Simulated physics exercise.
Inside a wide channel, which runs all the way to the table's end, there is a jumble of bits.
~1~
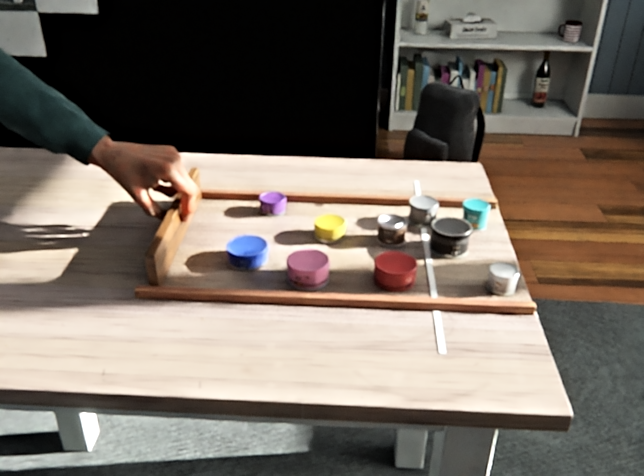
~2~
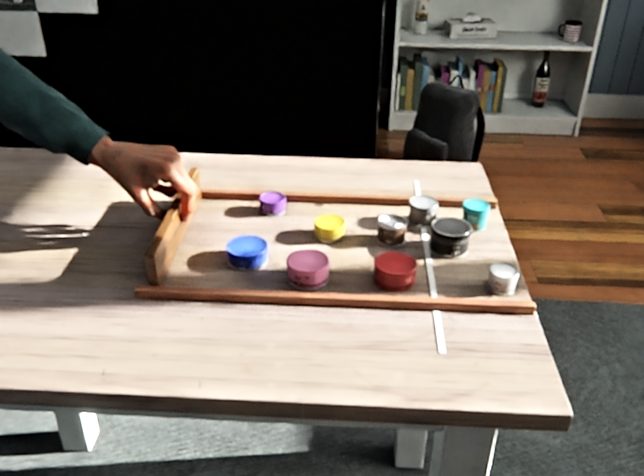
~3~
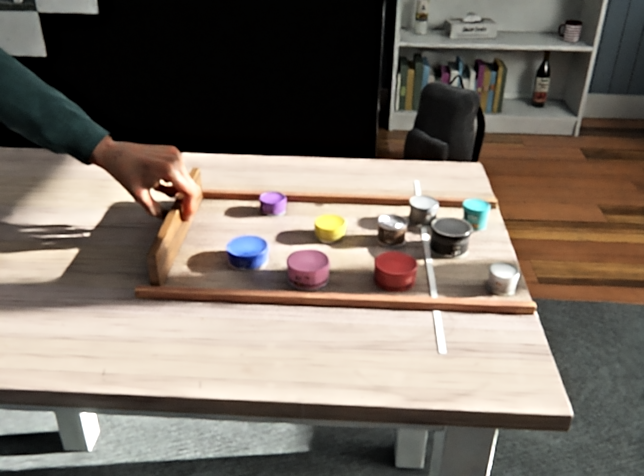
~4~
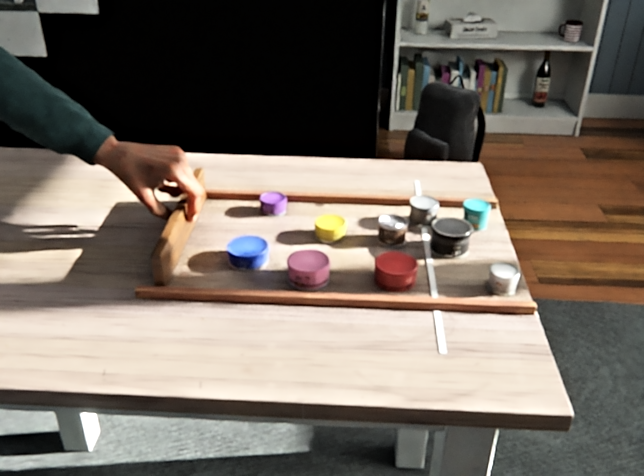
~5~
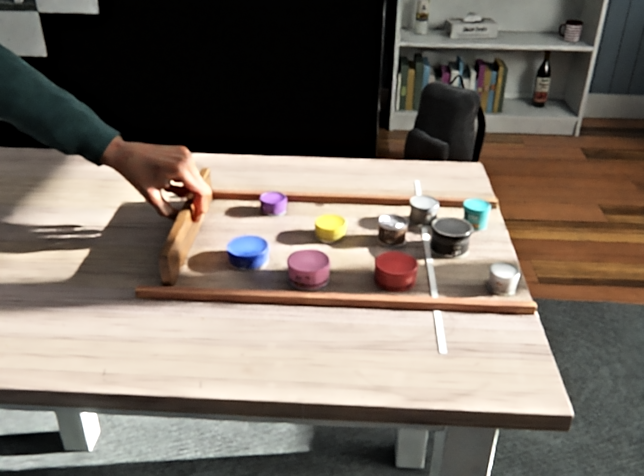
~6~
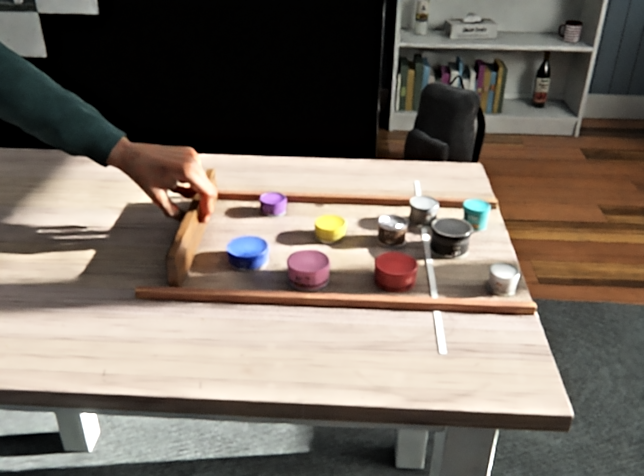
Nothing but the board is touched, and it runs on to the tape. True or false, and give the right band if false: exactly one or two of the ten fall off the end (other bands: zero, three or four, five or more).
False, zero fall off.
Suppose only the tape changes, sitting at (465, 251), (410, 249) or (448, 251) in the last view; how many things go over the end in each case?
It would be 4, 0 and 1.
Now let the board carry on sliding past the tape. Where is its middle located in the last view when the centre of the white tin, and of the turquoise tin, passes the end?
Points: About (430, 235) and about (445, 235).
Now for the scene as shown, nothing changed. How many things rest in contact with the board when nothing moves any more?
The count in contact is 4.
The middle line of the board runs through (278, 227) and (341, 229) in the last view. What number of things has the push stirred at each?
3 by the first point, 5 by the second.
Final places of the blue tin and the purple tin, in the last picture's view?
(451, 259) and (435, 209).
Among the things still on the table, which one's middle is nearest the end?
That's the white tin.
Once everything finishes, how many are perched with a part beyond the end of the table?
I'd put it at 1.
A little later, none off yet; white tin at rest near (503, 279); turquoise tin at rest near (475, 216); black tin at rest near (450, 238).
When it is over, the number that fall off is zero.
